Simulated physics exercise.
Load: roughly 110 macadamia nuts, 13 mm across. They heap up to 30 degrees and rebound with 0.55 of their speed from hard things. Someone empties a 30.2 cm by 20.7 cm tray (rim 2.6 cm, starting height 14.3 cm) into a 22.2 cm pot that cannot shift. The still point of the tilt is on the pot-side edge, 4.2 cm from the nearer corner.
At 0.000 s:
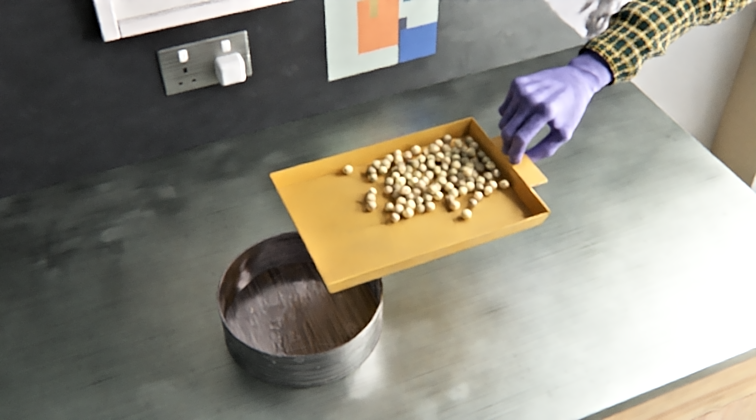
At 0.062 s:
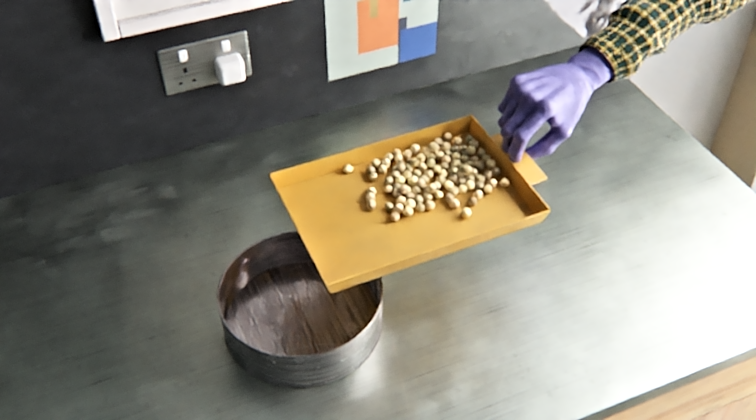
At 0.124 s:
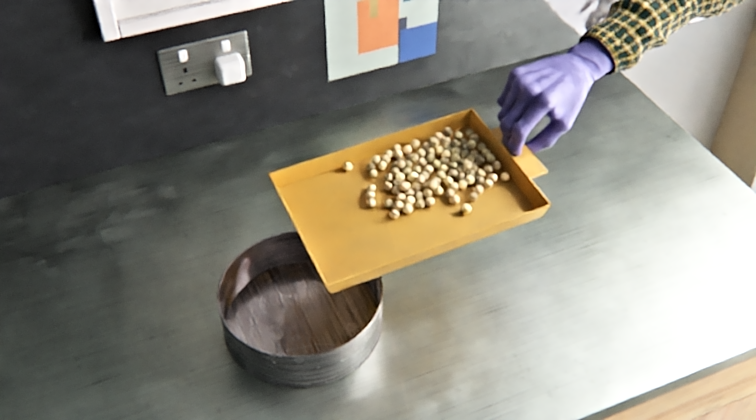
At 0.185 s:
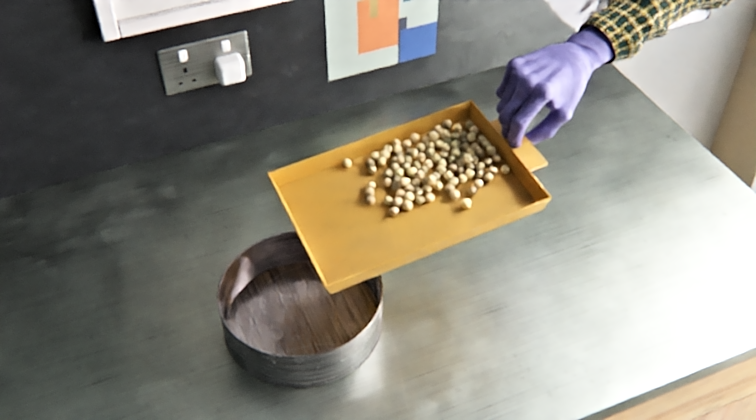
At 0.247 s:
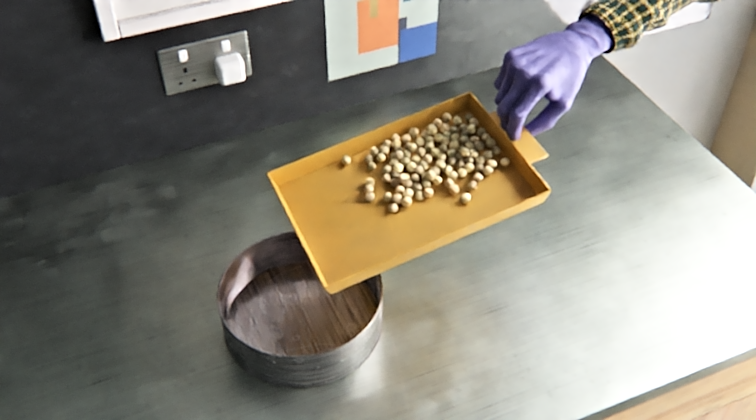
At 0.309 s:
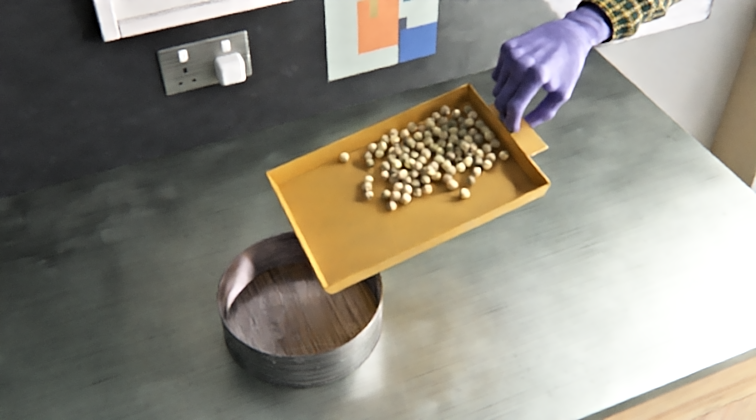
A purple-gloved hand slowly raises the right end of a yellow tray holding round nuts.
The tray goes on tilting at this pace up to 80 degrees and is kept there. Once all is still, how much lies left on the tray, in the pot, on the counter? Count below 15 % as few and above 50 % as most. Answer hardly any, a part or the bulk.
Left on the tray: Hardly any; in the pot: The bulk; on the counter: Hardly any.
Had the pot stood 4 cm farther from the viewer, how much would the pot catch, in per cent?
Then about 65 per cent.
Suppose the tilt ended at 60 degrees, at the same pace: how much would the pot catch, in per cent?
In that case some 5 per cent.
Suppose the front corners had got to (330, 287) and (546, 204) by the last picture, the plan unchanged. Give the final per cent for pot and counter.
Pot 35, counter 65.
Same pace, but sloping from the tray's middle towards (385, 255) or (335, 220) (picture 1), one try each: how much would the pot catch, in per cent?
Some 55 and 70 per cent.
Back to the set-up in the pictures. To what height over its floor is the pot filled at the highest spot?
Some 2.5 cm.
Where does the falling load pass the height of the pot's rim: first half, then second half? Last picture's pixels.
At about (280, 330), then at (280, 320).
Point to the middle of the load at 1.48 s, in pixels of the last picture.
Around (306, 232).
After 1.01 s, tilt 44 degrees; the tray holds 100 %, the pot 0 %.
Then, at 1.48 s, tilt 65 degrees; the tray holds 95 %, the pot 5 %.
Then, at 2.01 s, tilt 80 degrees; the tray holds 75 %, the pot 10 %.
By 3.8 s all is still; tray 0 %, pot 95 %, counter 5 %.
